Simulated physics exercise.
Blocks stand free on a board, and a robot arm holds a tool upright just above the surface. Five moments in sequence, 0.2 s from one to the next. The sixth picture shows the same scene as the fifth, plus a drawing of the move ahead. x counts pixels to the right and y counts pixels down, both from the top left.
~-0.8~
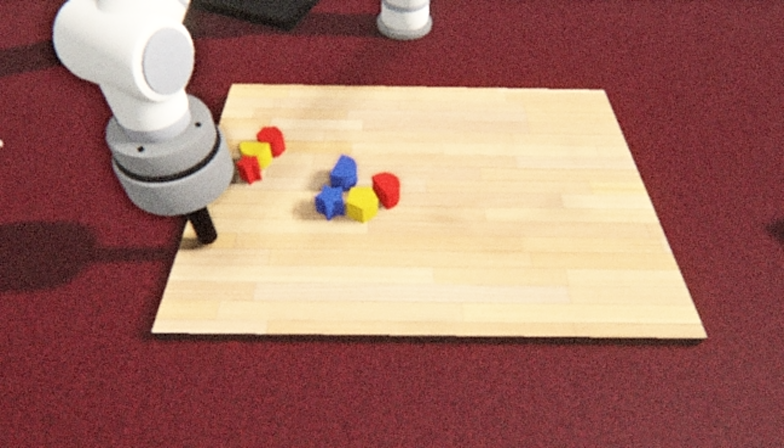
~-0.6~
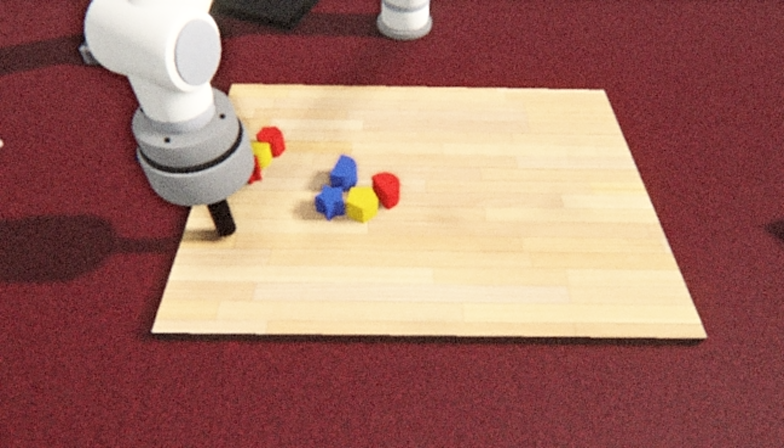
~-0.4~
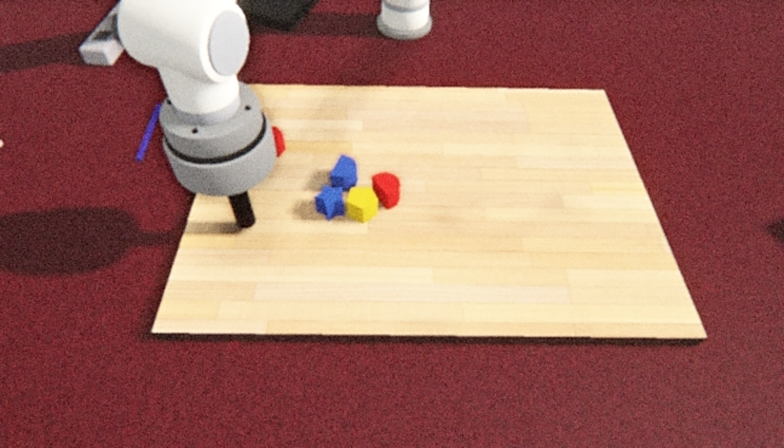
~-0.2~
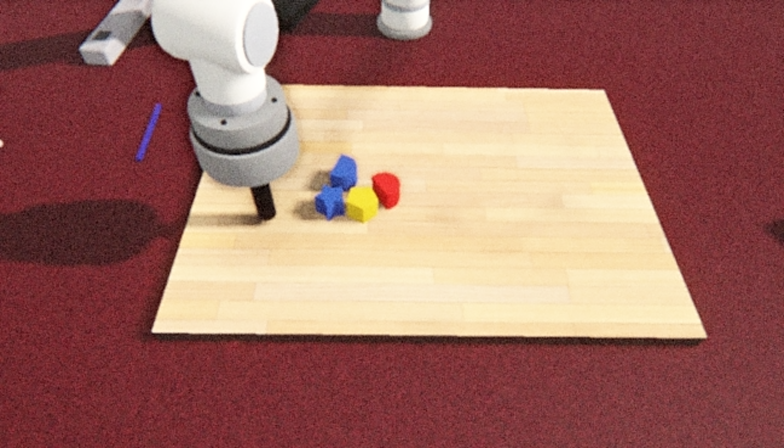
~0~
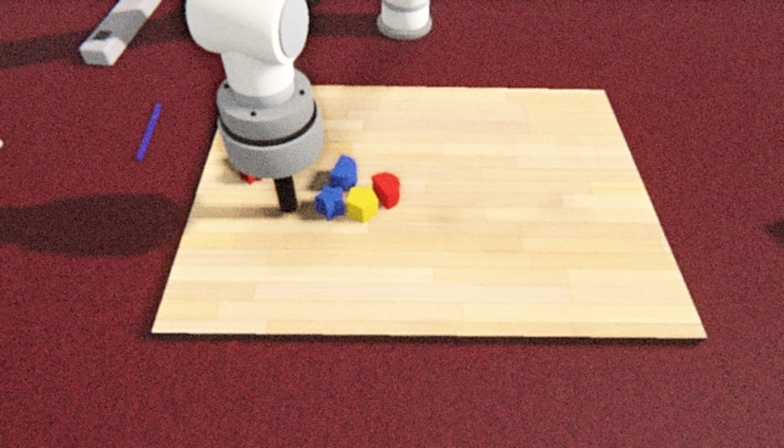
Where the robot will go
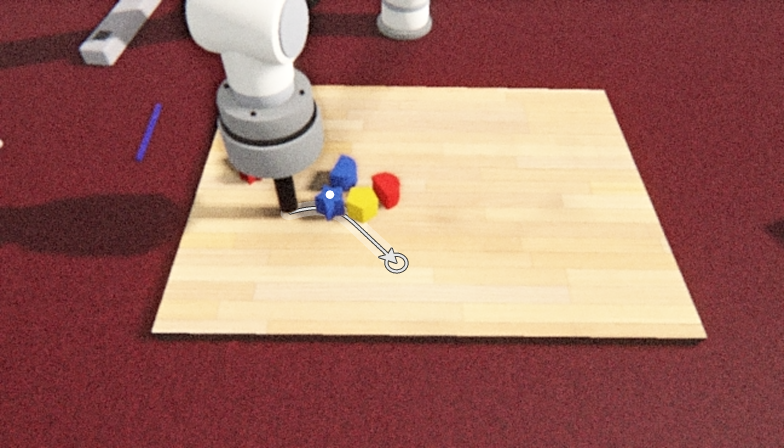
A pale wooden board lies on a dark red surface, seen from above at an angle by a still camera. Small red and yellow blocks sit near its upper left, beside a cluster of two blue, one yellow and one red. A white and grey robot arm moves its black tool steadily rightward and slightly upward in view toward the cluster, passing in front of the left blocks, while the blocks stay still.
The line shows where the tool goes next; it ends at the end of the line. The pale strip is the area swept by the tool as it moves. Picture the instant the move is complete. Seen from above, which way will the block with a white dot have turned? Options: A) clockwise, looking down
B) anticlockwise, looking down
B (anticlockwise, looking down)
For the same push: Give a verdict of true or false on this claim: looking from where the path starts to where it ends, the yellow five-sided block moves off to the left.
The statement is true.
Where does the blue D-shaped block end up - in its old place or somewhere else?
Well, the blue D-shaped block holds its place.
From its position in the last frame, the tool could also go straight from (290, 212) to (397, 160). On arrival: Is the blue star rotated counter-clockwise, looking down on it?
I'd say no.
Drawn move, from (290, 212) through (334, 211) and (366, 234) to (396, 263); the dot is on the blue star.
On the path given first. One third of the way, tool at (333, 205); blue star at (350, 201); yellow five-sided block at (376, 199), turned 30° anticlockwise.
Two thirds of the way, tool at (366, 229); blue star at (387, 219), turned 35° anticlockwise; yellow five-sided block at (407, 206), turned 60° anticlockwise; red D-shaped block at (390, 181), turned 15° anticlockwise.
At the end, tool at (397, 257); blue star at (403, 228), turned 80° anticlockwise; blue D-shaped block still; yellow five-sided block at (410, 206), turned 70° anticlockwise; red D-shaped block at (390, 181), turned 15° anticlockwise.
